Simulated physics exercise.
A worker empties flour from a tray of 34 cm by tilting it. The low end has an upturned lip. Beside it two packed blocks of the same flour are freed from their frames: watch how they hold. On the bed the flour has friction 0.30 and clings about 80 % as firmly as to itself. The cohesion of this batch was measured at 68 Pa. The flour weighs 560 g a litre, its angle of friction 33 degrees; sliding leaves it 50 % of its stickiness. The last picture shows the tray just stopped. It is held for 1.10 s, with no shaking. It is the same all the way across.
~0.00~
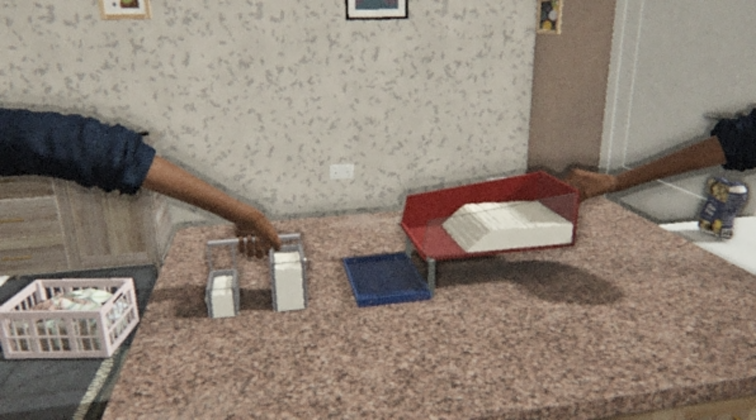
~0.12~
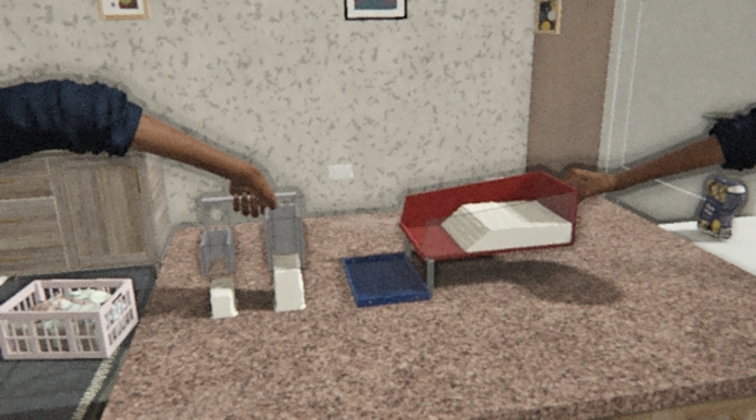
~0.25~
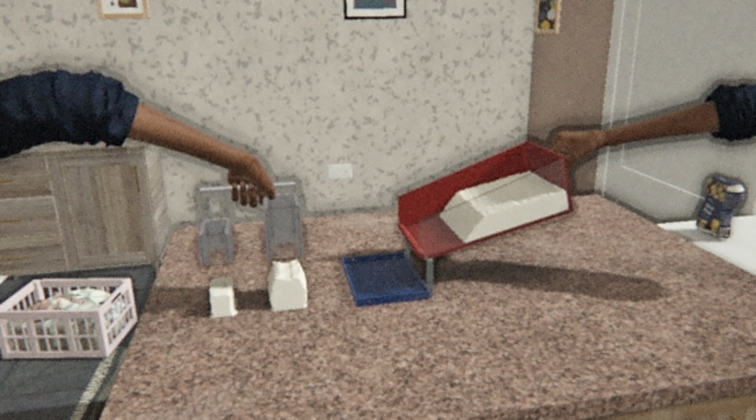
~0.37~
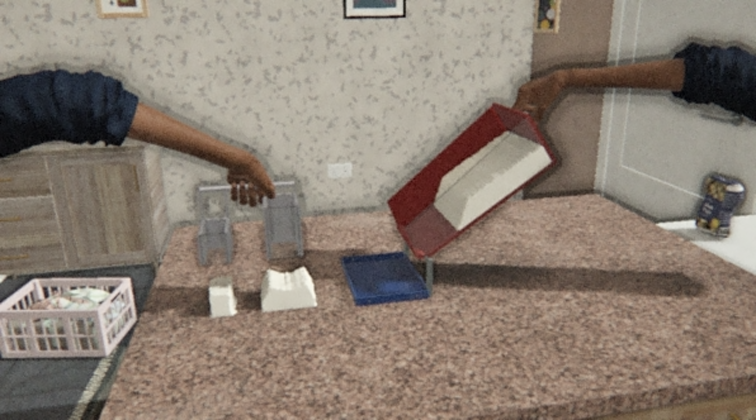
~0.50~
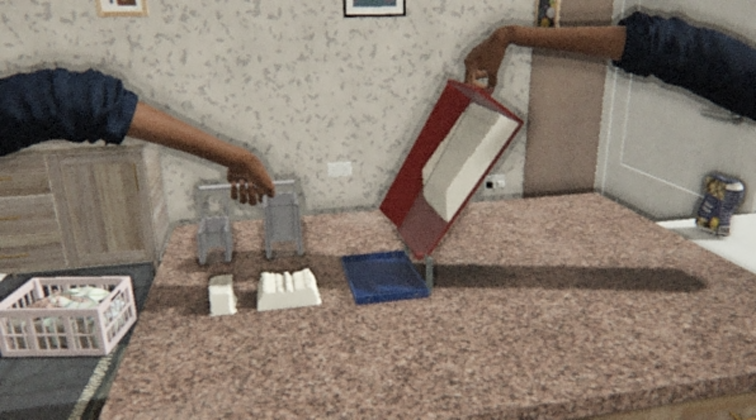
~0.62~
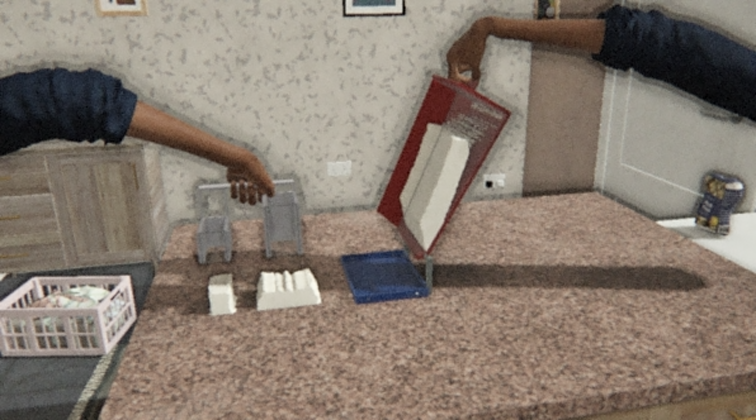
The video shows one hand lifting clear holders off two white blocks, the taller of which slumps and spreads, while another hand raises the right side of a red tray steeply and the white heap inside slides toward its low end.
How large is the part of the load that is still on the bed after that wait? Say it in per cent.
Close to 7 per cent.
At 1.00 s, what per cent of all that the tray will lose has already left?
About 100 %.
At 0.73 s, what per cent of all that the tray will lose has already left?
Some 40 per cent.
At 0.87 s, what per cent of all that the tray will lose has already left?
About 100 %.
By 0.73 s, the tilt is 60 degrees and 66 % is on the bed.
By 0.87 s, the tilt is 60 degrees and 8 % is on the bed.
By 1.00 s, the tilt is 60 degrees and 7 % is on the bed.
By 1.13 s, the tilt is 60 degrees and 7 % is on the bed.
By 1.68 s, at the end, the tilt is 60 degrees and 7 % is on the bed.
